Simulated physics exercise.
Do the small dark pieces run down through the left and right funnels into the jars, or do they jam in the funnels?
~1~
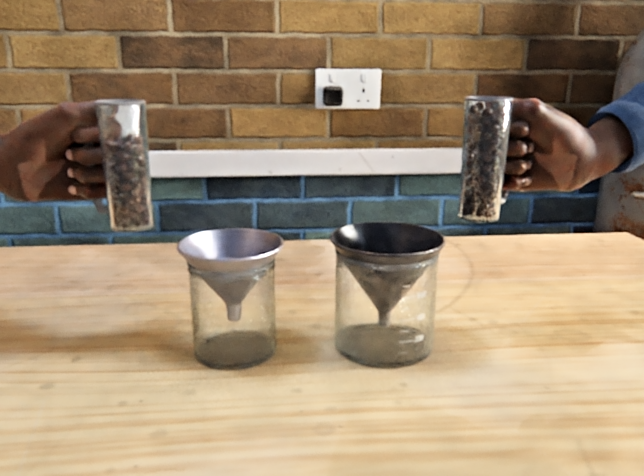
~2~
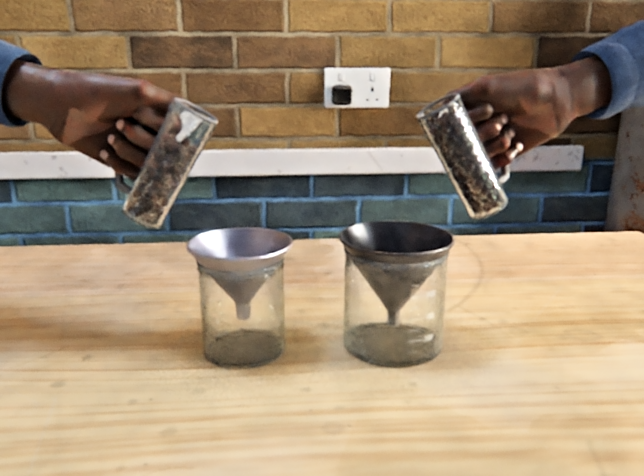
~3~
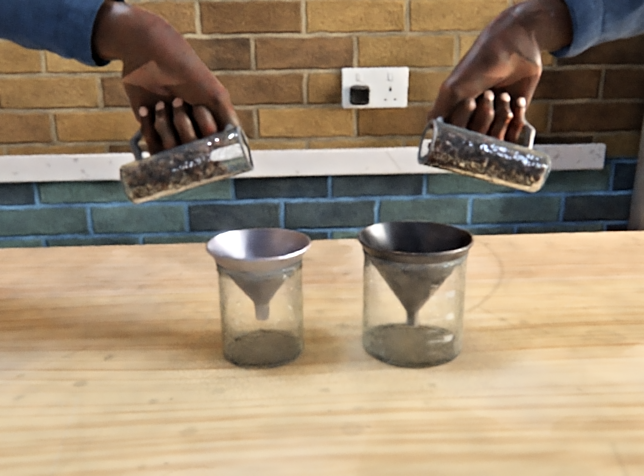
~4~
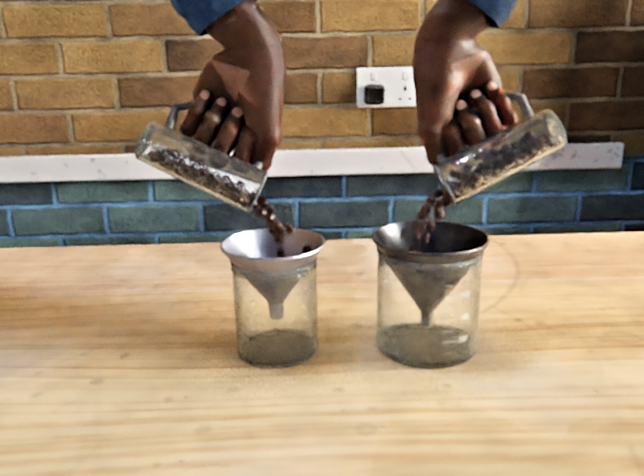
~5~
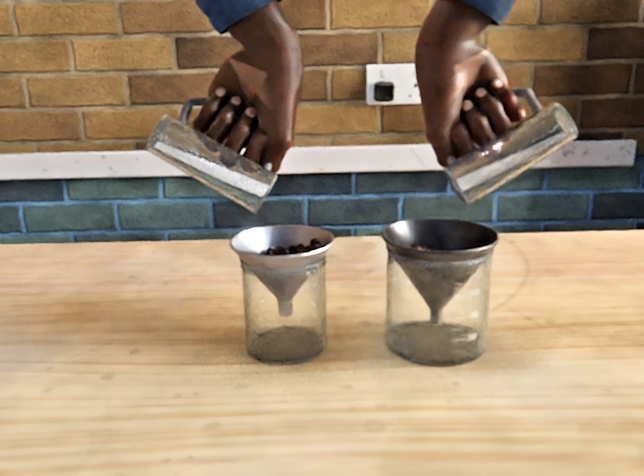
They jam in both the left and right funnels. None of the pieces end up down in the glass jars.
